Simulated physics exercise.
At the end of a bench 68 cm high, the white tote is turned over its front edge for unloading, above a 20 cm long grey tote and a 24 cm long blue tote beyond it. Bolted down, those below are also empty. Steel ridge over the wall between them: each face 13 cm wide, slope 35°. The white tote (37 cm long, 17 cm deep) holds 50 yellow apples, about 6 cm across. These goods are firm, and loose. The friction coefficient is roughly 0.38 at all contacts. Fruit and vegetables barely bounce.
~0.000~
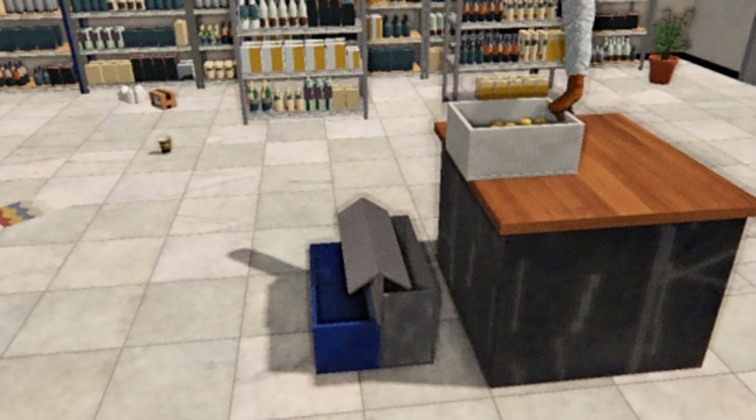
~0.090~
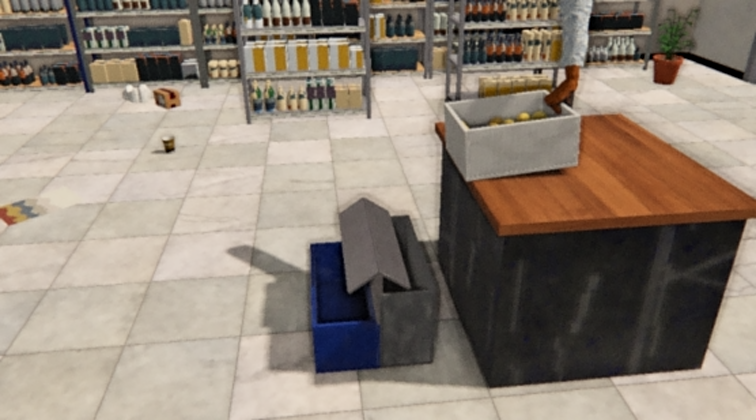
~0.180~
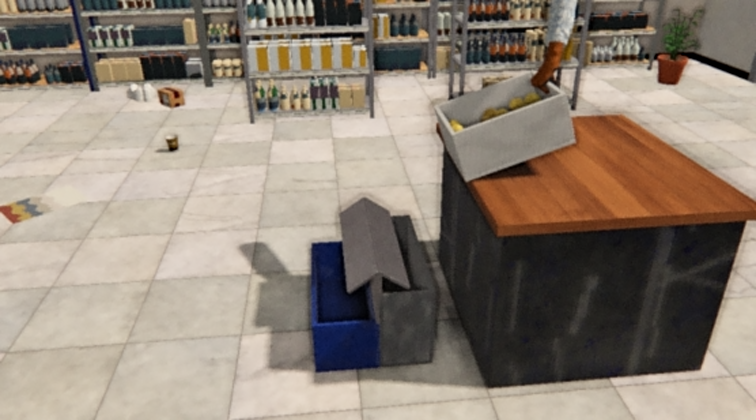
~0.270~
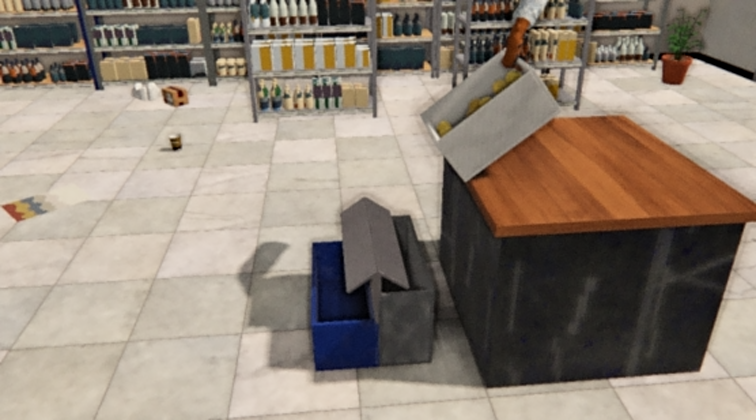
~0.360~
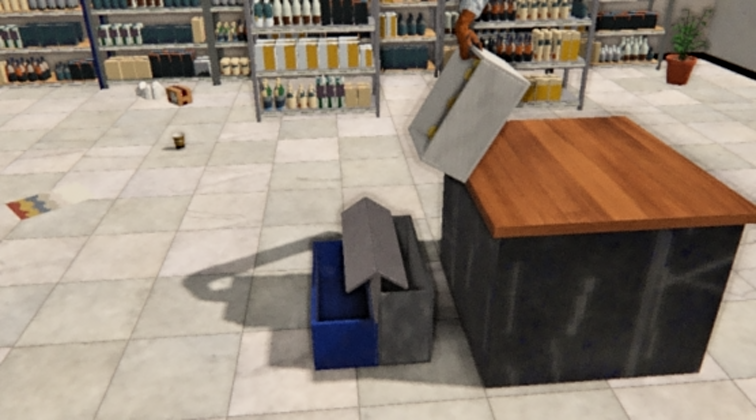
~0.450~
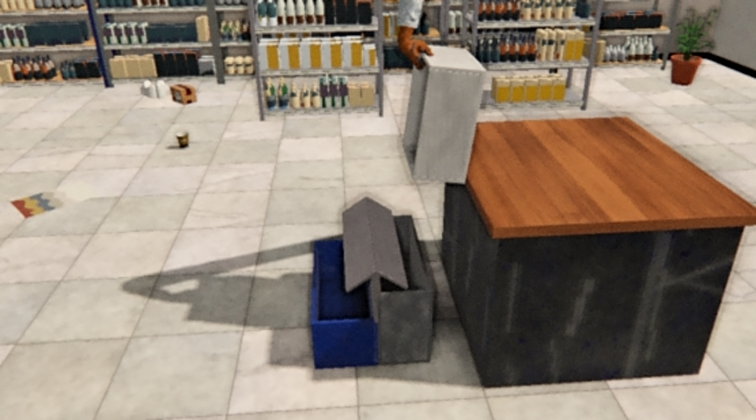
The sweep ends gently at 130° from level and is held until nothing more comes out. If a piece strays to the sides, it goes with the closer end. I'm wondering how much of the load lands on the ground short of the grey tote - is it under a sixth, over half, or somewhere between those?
The portion misses one sixth.
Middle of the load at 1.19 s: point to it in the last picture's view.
Look near pixel (303, 306).
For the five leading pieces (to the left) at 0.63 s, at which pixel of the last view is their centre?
Pixel (365, 159), give or take.
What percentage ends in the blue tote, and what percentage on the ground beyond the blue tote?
Roughly 10 % for the first place and 50 % for the second.
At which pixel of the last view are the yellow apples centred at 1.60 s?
The centre sits near (268, 317).
After 0.63 s, tilt 120°; 34 still in the white tote and 16 in the air.
After 0.86 s, tilt 130°; 2 in the grey tote, 1 in the blue tote, 7 on the ground beyond the blue tote and 40 in the air.
After 1.19 s, tilt 130°; 14 in the grey tote, 3 in the blue tote, 1 on the ground short of the grey tote, 22 on the ground beyond the blue tote and 10 in the air.
Final count (at 1.60 s), 17 in the grey tote, 4 in the blue tote, 3 on the ground short of the grey tote and 26 on the ground beyond the blue tote. Asked share, 3 of 50, 6 per cent.
